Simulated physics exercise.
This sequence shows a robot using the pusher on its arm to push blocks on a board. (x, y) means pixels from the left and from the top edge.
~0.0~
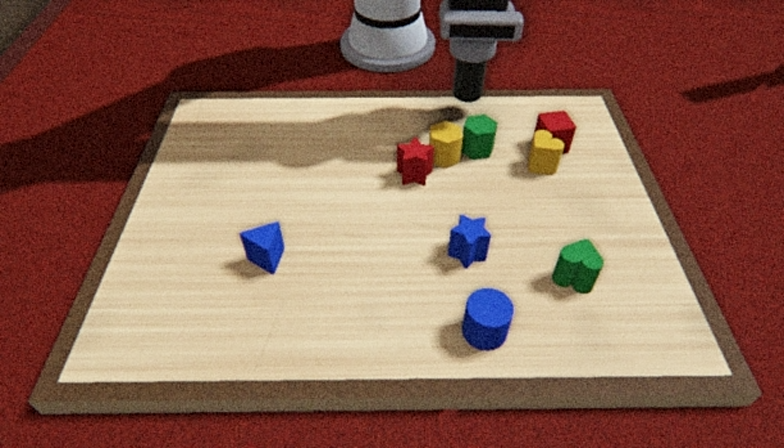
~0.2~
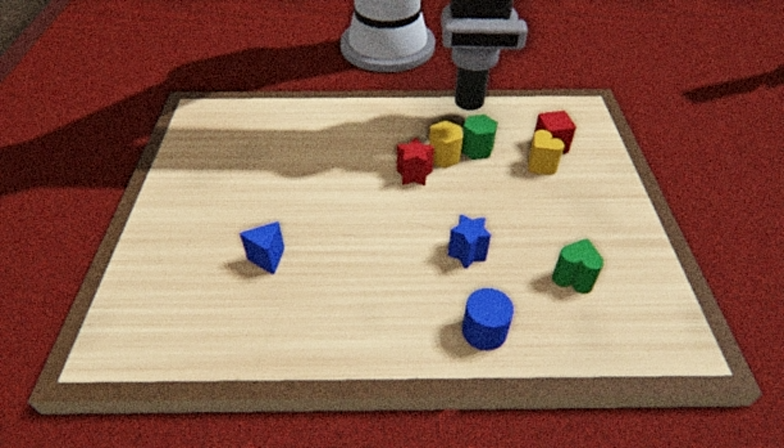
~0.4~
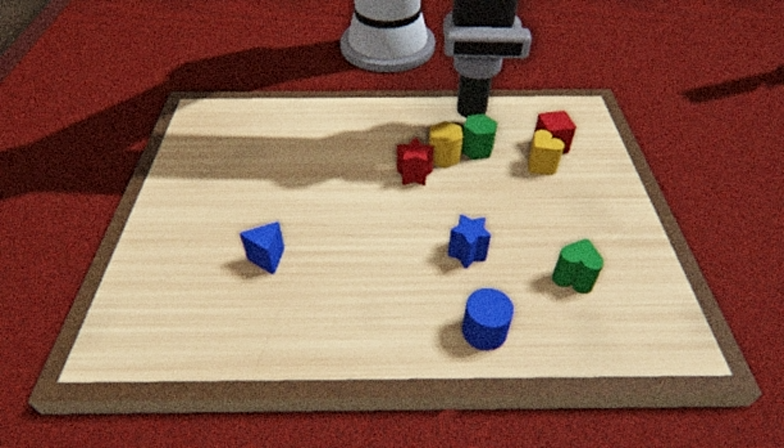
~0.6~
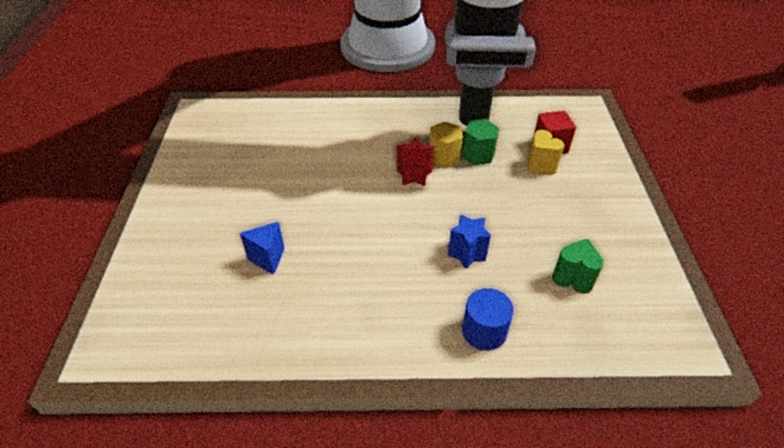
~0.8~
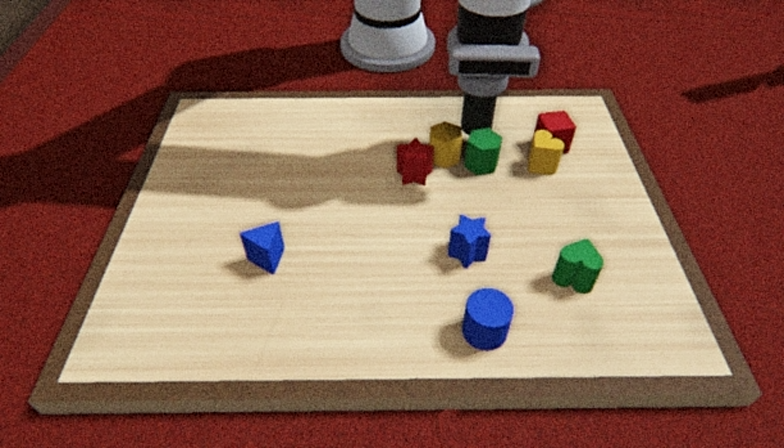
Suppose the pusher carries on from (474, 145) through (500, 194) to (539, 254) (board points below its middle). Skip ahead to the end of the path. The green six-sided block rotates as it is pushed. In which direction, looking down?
Verdict: Clockwise.
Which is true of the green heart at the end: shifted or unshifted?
Once the path is done, it remains where it sat before.
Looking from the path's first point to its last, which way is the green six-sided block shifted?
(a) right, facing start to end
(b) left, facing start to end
a (right, facing start to end)
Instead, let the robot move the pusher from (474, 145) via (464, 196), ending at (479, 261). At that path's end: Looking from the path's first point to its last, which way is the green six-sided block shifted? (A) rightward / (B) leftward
Correct choice: B.
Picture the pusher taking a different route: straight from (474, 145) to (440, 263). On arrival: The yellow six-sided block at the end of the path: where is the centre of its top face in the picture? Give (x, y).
The centre of its top face lies at (436, 141).
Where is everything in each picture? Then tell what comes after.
In the first picture, lower end of the pusher at (467, 95), tops of blocks, yellow six-sided block at (446, 131), green six-sided block at (481, 123), green heart at (583, 253).
In the second picture, pusher at (469, 103), blocks as before.
In the third picture, pusher at (471, 111), blocks as before.
In the fourth picture, pusher at (474, 120), green six-sided block at (483, 129).
In the fifth picture, pusher at (476, 129), yellow six-sided block at (446, 131), green six-sided block at (485, 138), green heart at (583, 253).
On the path given first. One third of the way, pusher at (493, 161); green six-sided block at (500, 174), turned 15° clockwise.
Two thirds of the way, pusher at (516, 198); green six-sided block at (516, 214), turned 35° clockwise.
At the end, pusher at (544, 238); yellow six-sided block not moved; green six-sided block at (523, 249), turned 100° clockwise; green heart not moved.
